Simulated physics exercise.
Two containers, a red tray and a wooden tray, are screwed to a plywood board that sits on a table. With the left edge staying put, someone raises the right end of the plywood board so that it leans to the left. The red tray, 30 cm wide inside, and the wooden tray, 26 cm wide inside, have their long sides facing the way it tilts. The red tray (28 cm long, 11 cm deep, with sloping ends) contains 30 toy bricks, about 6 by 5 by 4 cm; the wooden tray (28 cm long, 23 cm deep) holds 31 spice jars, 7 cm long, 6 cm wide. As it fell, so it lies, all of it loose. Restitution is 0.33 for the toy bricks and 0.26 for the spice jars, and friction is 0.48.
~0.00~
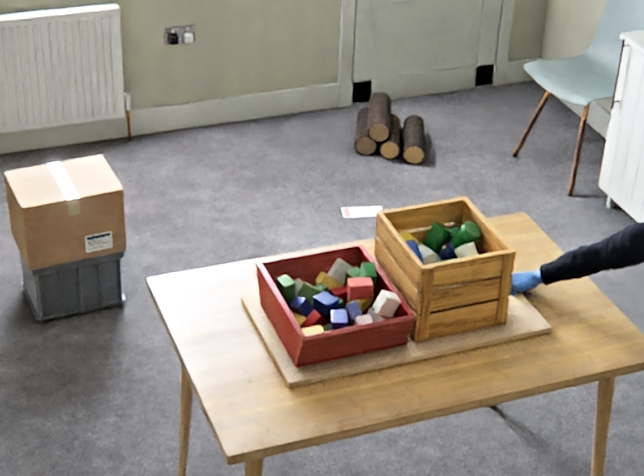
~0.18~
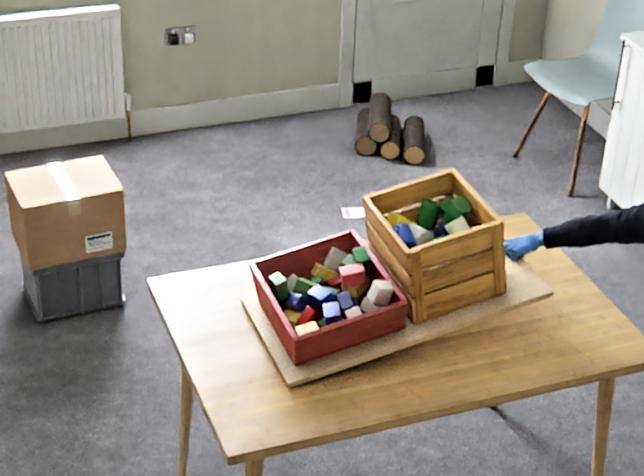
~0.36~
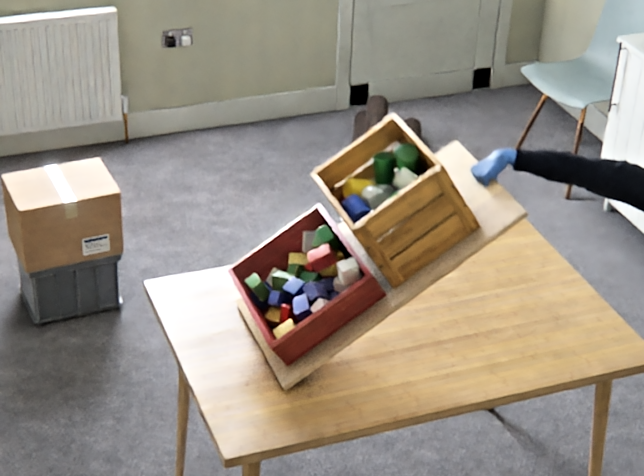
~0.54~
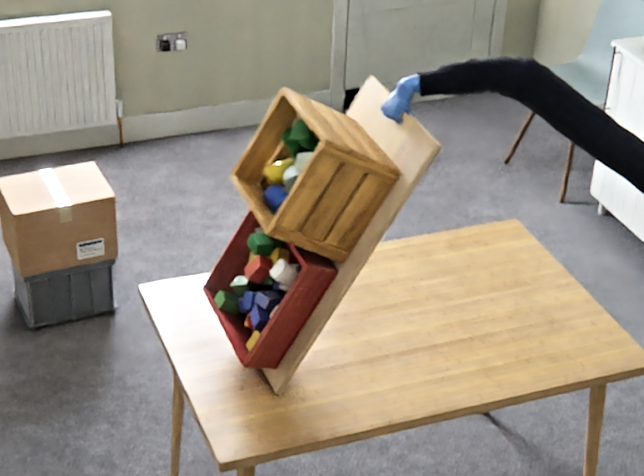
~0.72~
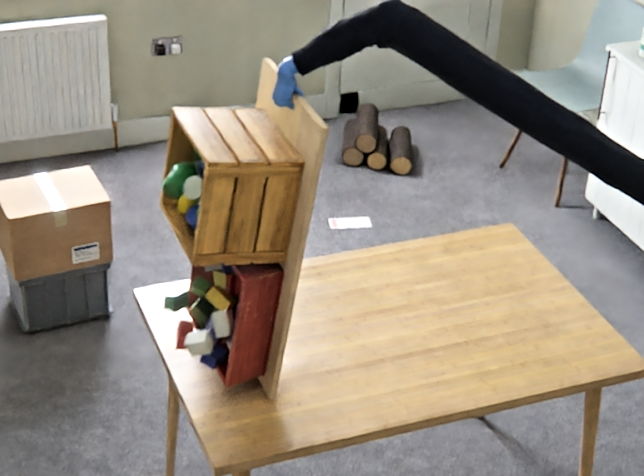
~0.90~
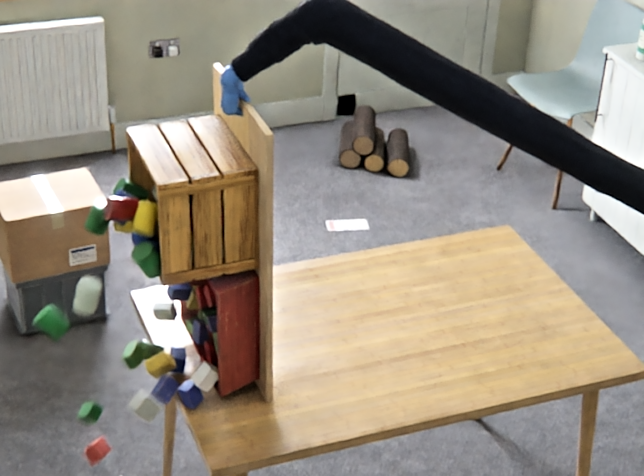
In a room, a blue-gloved hand raising a board's right end until upright on a table, coloured blocks tumbling from two trays.
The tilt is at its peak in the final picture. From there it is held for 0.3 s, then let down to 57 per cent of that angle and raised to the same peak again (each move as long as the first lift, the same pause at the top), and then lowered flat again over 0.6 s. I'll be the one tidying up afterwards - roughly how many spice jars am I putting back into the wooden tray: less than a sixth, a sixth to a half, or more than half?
You'll put back more than half of them.
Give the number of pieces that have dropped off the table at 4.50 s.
I'd estimate some 35 at that moment.
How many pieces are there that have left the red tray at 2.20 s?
Count for the red tray: Roughly 20.
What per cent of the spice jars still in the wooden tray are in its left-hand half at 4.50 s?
I'd put it at around 30 percent.
After 1.48 s, tilt 82°; red tray 10 in, 20 out and wooden tray 13 in, 18 out.
After 2.20 s, tilt 53°; red tray 10 in, 20 out and wooden tray 13 in, 18 out.
After 3.21 s, tilt 91°; red tray 10 in, 20 out and wooden tray 12 in, 19 out.
Outcome (at 4.50 s), red tray 10 in, 20 out and wooden tray 9 in, 22 out. Asked share, 22 of 31, 71 per cent.
